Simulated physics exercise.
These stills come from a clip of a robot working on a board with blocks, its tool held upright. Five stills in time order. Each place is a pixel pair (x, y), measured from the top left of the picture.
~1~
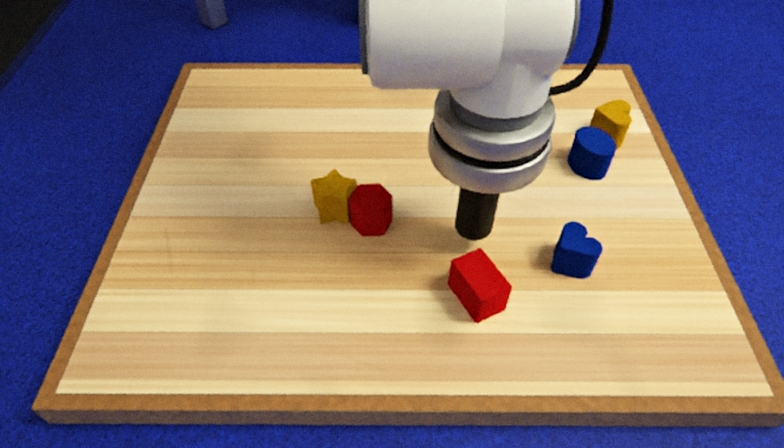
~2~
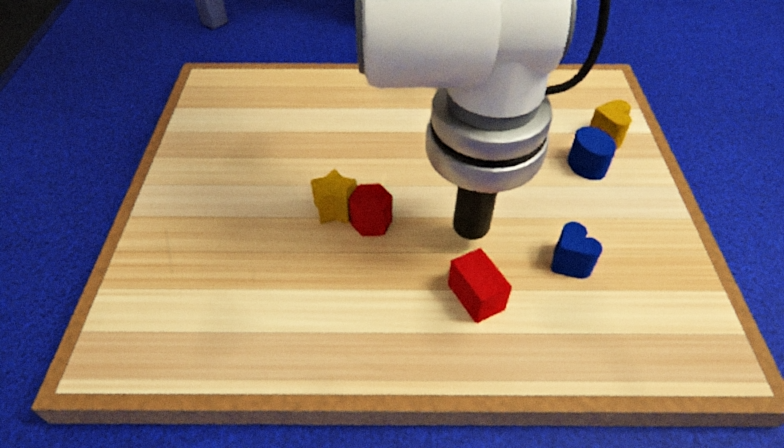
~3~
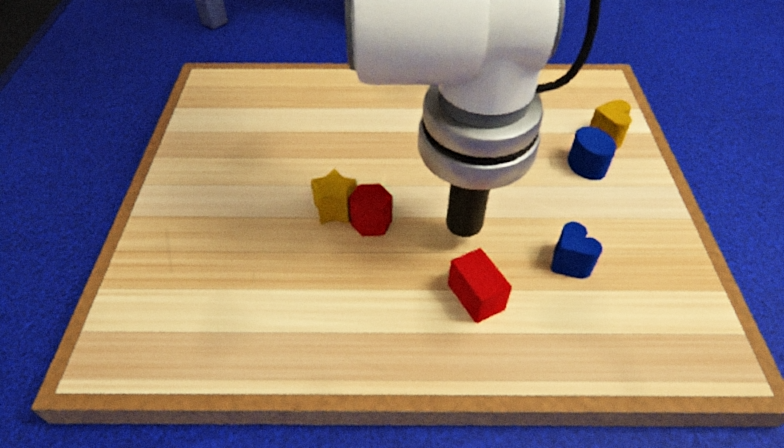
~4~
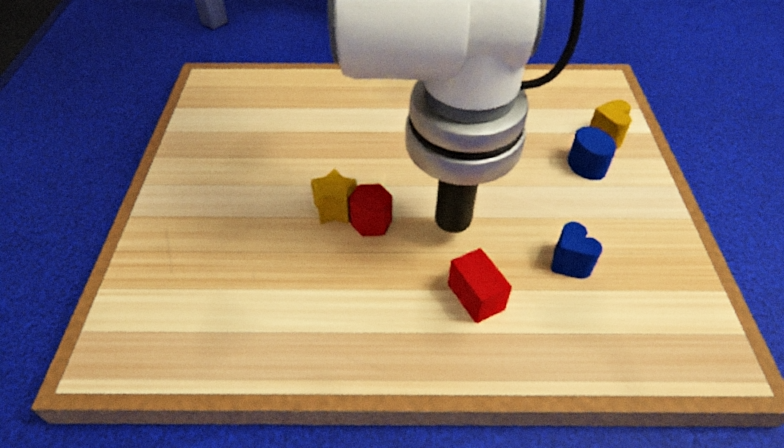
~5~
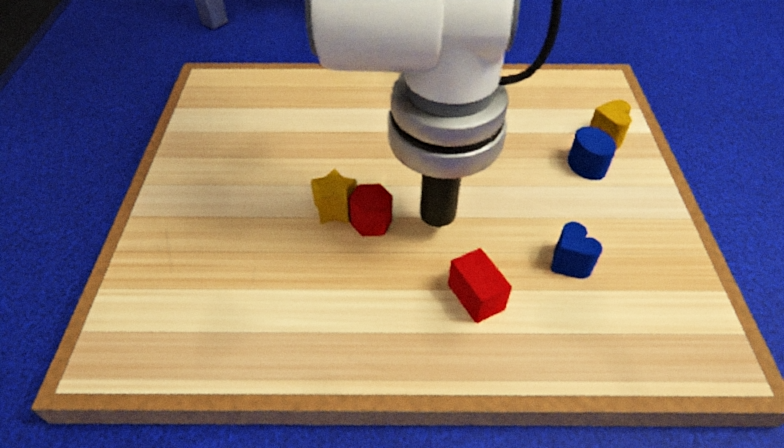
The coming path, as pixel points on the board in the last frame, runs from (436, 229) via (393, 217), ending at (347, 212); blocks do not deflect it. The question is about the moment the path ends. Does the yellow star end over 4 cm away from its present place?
That would be a no.
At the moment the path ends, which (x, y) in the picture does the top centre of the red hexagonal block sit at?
Its top middle: (315, 206).
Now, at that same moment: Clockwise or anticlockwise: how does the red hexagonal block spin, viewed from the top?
It turns counter-clockwise.
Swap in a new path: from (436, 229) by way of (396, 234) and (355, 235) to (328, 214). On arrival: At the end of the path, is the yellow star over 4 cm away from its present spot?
Final answer: Yes.
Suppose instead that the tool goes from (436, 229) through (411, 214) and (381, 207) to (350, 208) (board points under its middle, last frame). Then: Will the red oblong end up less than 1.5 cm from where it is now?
That would be a yes.
The first path, step by step. Halfway along, tool at (391, 202); yellow star at (322, 183), turned 15° clockwise; red hexagonal block at (352, 198), turned 20° anticlockwise.
At the end, tool at (346, 198); yellow star at (301, 180), turned 45° clockwise; red hexagonal block at (315, 206), turned 65° anticlockwise; red oblong still.
